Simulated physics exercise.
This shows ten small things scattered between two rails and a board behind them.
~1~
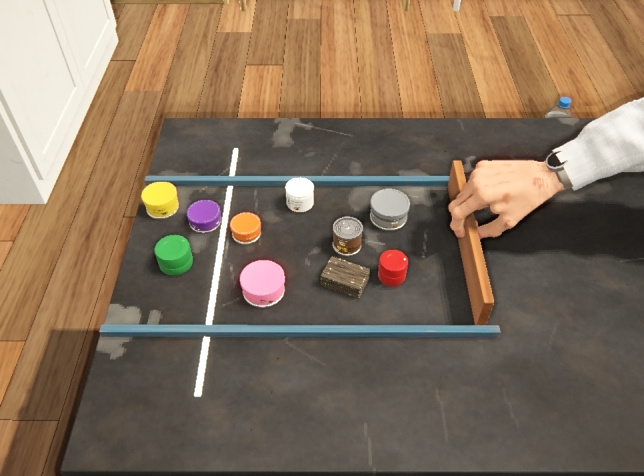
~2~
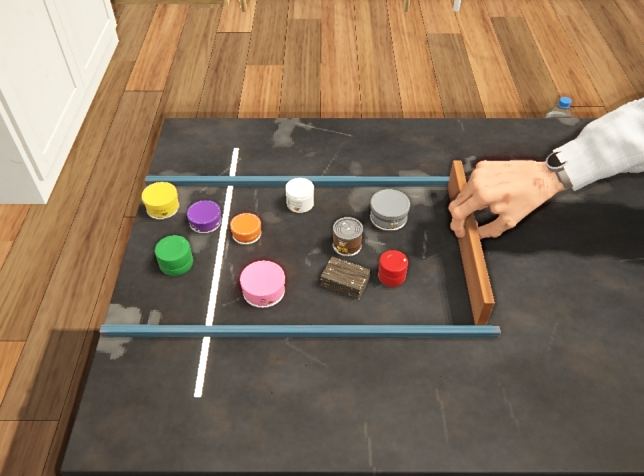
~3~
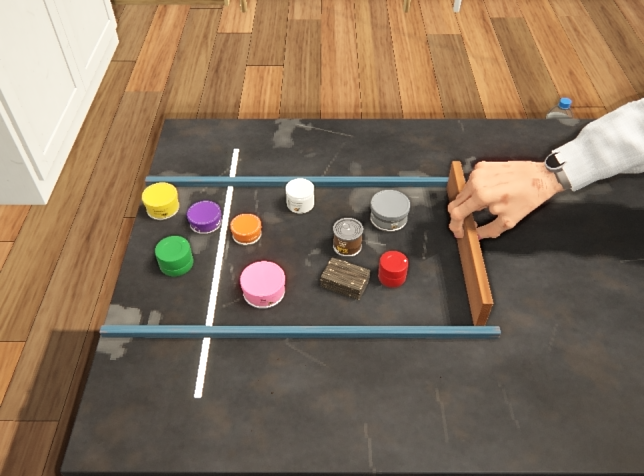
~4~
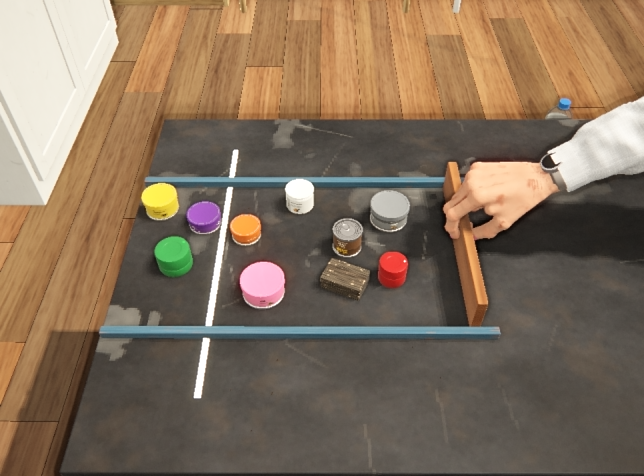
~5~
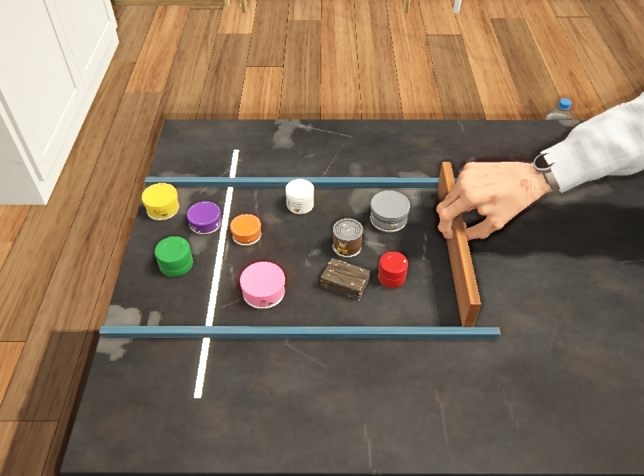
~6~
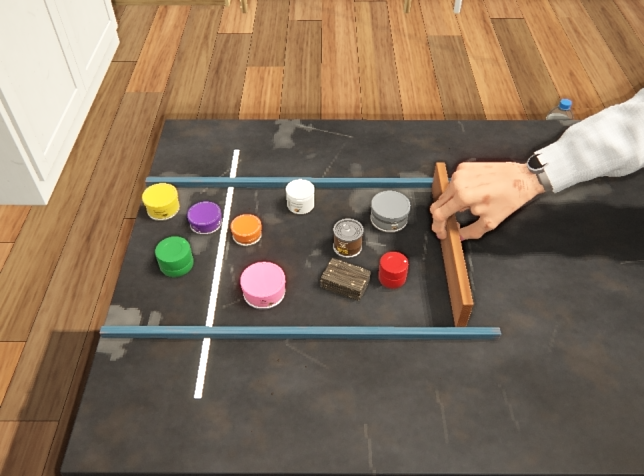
A hand slides a wooden board slightly left between two blue rails, toward ten still items.
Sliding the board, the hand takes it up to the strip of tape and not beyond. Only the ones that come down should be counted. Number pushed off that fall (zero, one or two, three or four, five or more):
Honestly, the push sends none of them over the end.
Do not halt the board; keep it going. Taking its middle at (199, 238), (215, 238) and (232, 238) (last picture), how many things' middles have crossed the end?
The numbers past the end are 1, 0 and 0.
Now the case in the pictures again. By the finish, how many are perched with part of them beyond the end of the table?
The total would be 1.
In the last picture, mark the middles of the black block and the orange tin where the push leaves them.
Final spots - black block (191, 286), orange tin (181, 233).
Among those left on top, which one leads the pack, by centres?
That's the yellow pot.
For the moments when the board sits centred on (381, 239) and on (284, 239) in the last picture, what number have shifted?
The first number is 3, the next one 7.
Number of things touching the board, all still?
5 of them.
A little later, none off yet; yellow pot at rest near (162, 202); green lid at rest near (175, 257); purple pot at rest near (205, 218).
When it is over, the number that fall off is zero.
